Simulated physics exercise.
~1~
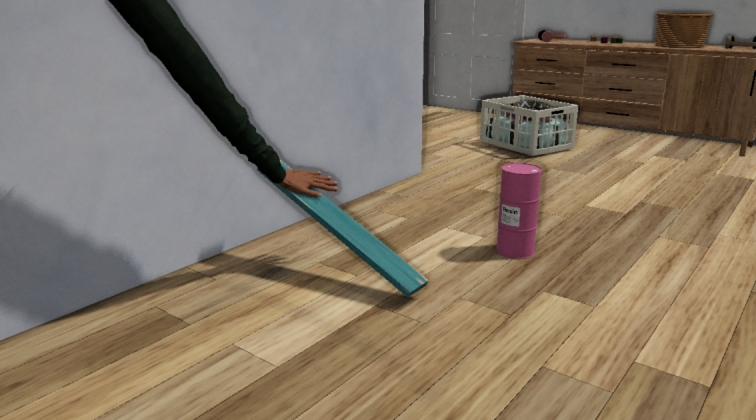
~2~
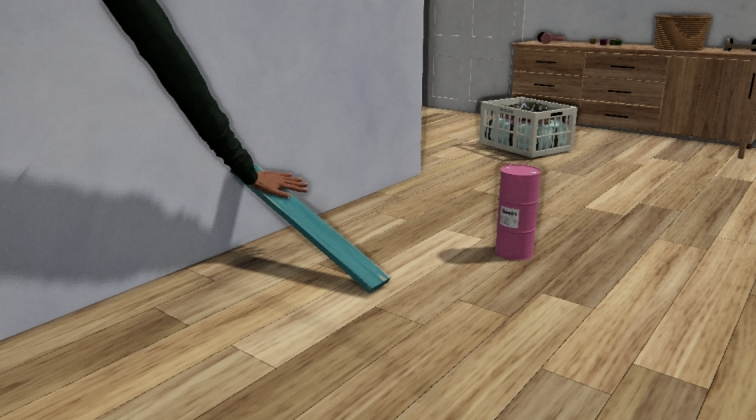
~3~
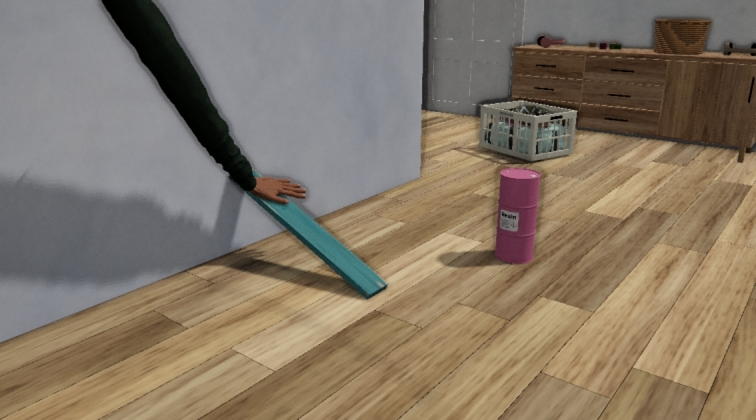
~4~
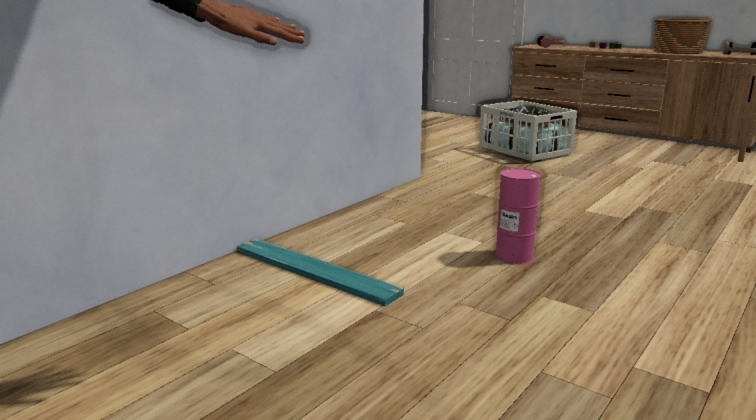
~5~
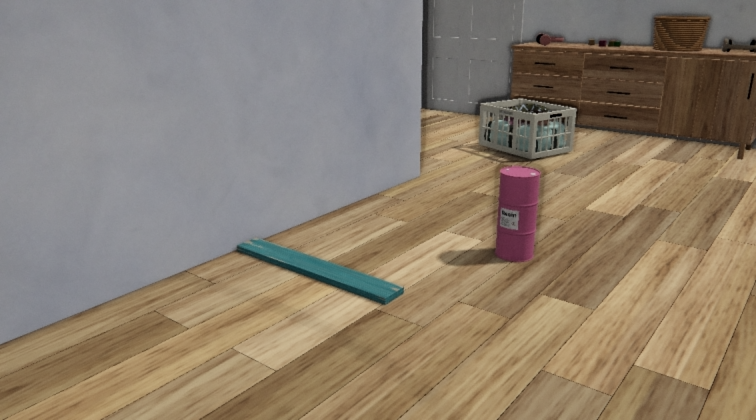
Beside a grey wall, a hand releases a leaning turquoise plank, which slides down flat.
